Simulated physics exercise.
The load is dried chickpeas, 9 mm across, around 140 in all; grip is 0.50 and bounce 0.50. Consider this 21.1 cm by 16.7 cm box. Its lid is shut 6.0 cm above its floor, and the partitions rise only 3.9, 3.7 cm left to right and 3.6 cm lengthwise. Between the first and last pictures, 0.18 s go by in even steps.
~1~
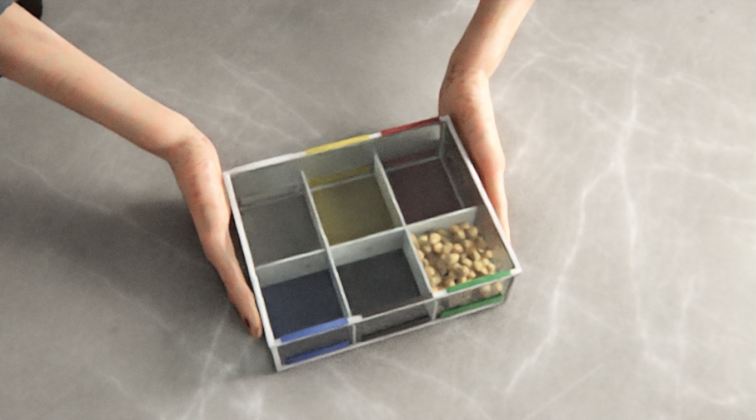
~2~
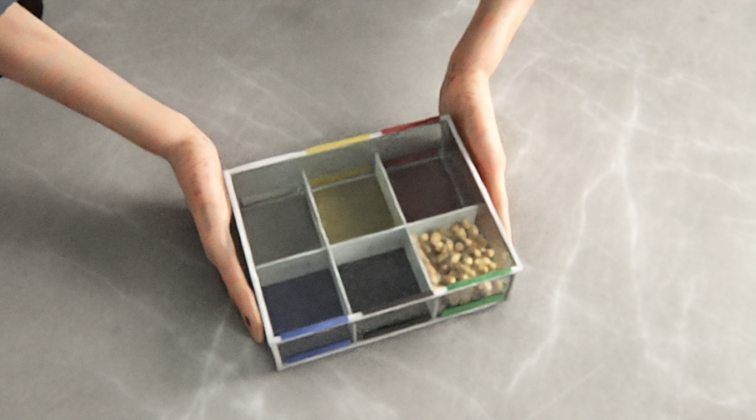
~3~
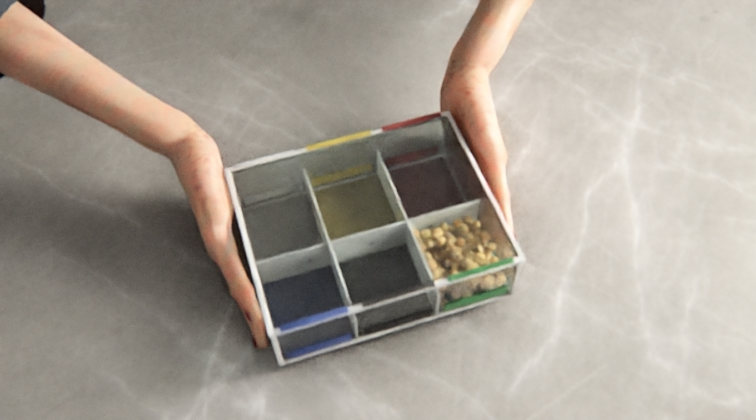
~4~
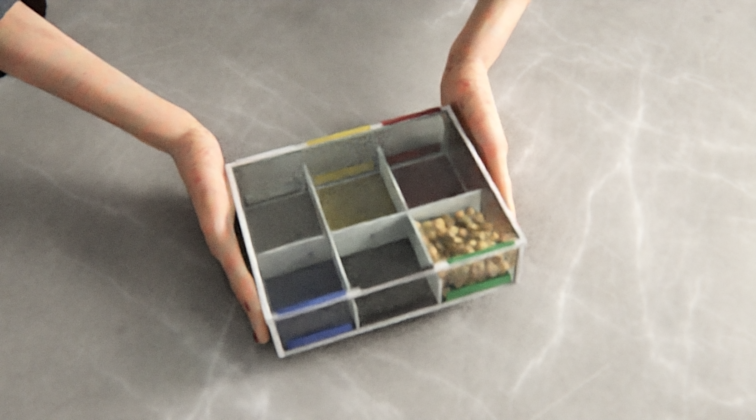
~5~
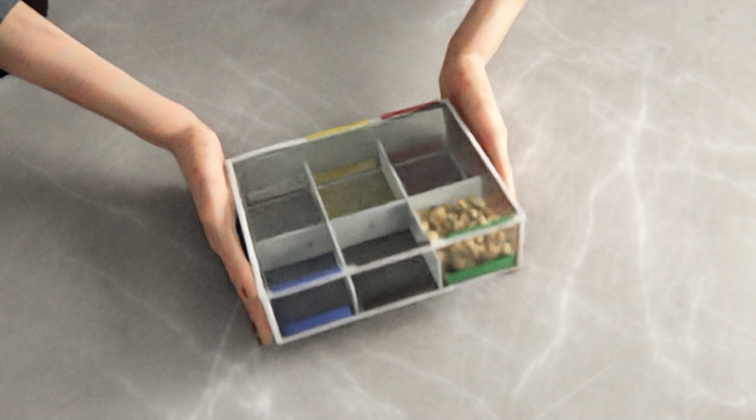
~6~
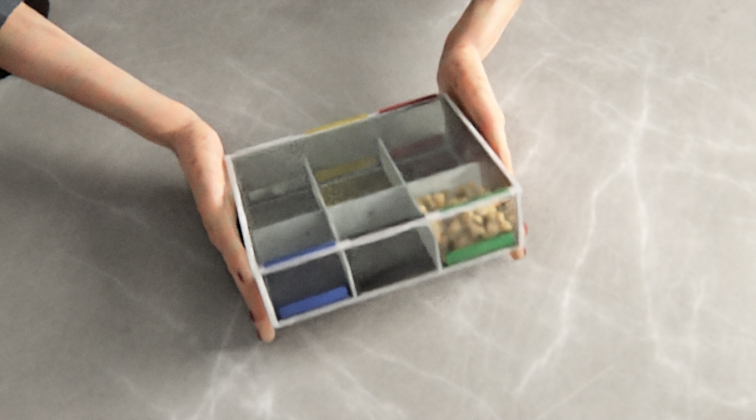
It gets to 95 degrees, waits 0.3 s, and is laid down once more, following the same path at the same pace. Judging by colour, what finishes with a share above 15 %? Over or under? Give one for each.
Red over; blue under; green over; yellow over; white under; black under.
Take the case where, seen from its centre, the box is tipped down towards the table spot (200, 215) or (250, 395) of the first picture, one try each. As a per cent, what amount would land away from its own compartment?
Near 90 and 45 percent, in that order.
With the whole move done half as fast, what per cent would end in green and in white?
In per cent, green gets 40 and white gets 0.
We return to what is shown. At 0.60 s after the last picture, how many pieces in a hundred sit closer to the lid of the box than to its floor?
Around 70 in a hundred, give or take.
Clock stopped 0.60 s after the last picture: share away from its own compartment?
Roughly 70 in a hundred.
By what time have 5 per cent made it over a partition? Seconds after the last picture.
Somewhere near 0.35 s.
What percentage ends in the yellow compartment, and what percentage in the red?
Yellow at 25 and red at 55, in per cent.
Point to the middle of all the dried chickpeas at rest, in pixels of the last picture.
Estimated resting centre: Around (410, 183).
Then, 0.60 s after the last picture, tilt 95 degrees; red 45 %, green 30 %, yellow 20 %.
Then, 1.00 s after the last picture, tilt 54 degrees; red 55 %, green 20 %, yellow 25 %.
Then, 1.49 s after the last picture, tilt 0 degrees; red 55 %, green 20 %, yellow 25 %.
In the end, red 55 %, blue 0 %, green 20 %, yellow 25 %, white 0 %, black 0 %.
